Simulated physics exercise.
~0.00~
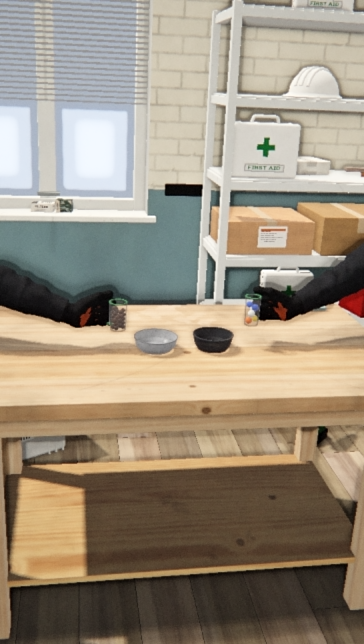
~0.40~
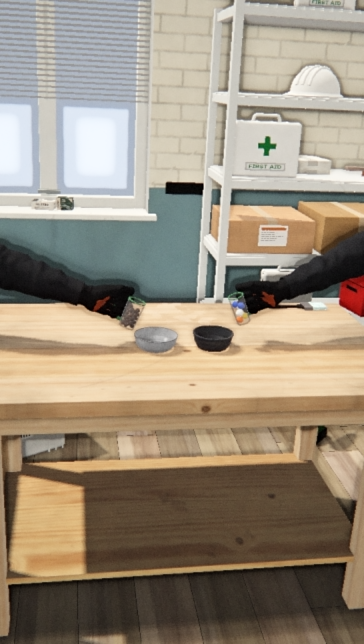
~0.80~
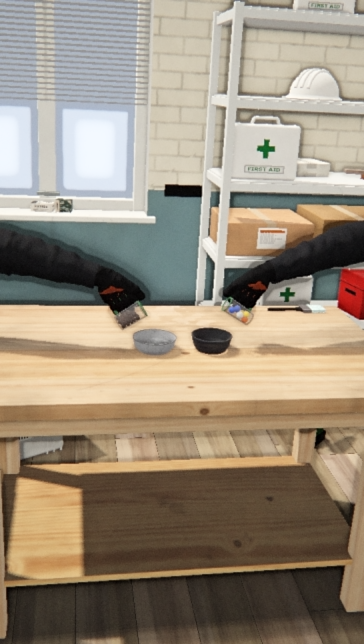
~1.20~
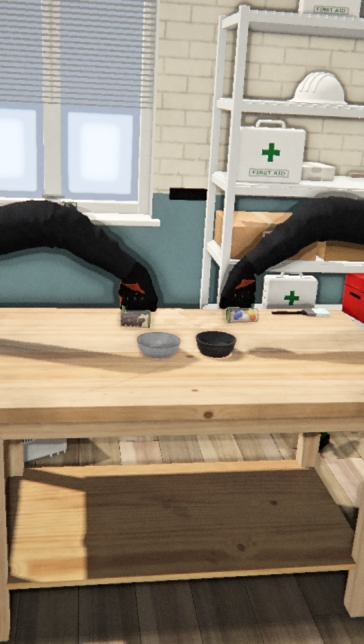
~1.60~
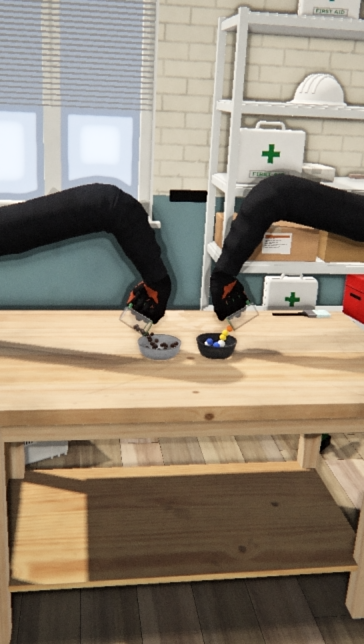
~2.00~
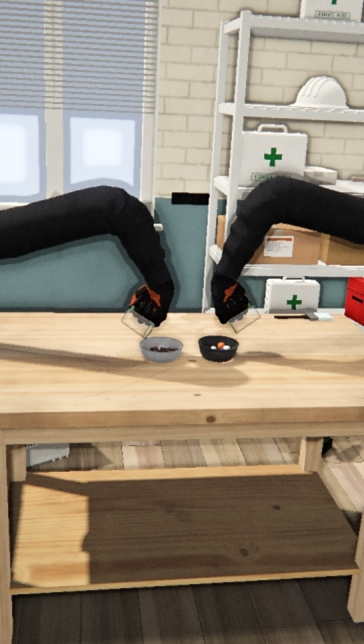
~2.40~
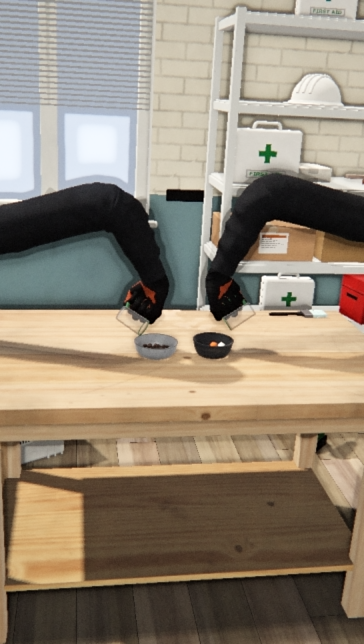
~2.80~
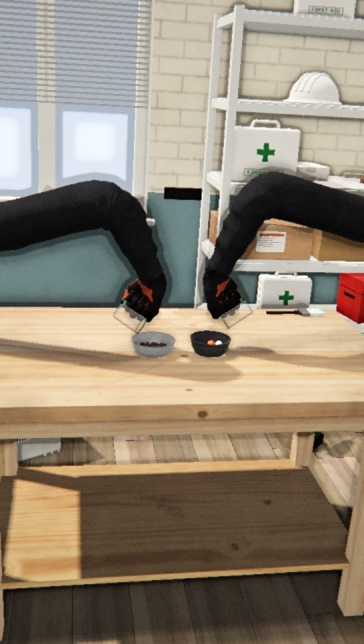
Two black robotic-looking arms brought small clear cups inward over a wooden table, tilted them and turned them upside down, tipping dark bits into the grey dish at left and colourful pieces into the black one at right, with everything landing inside.
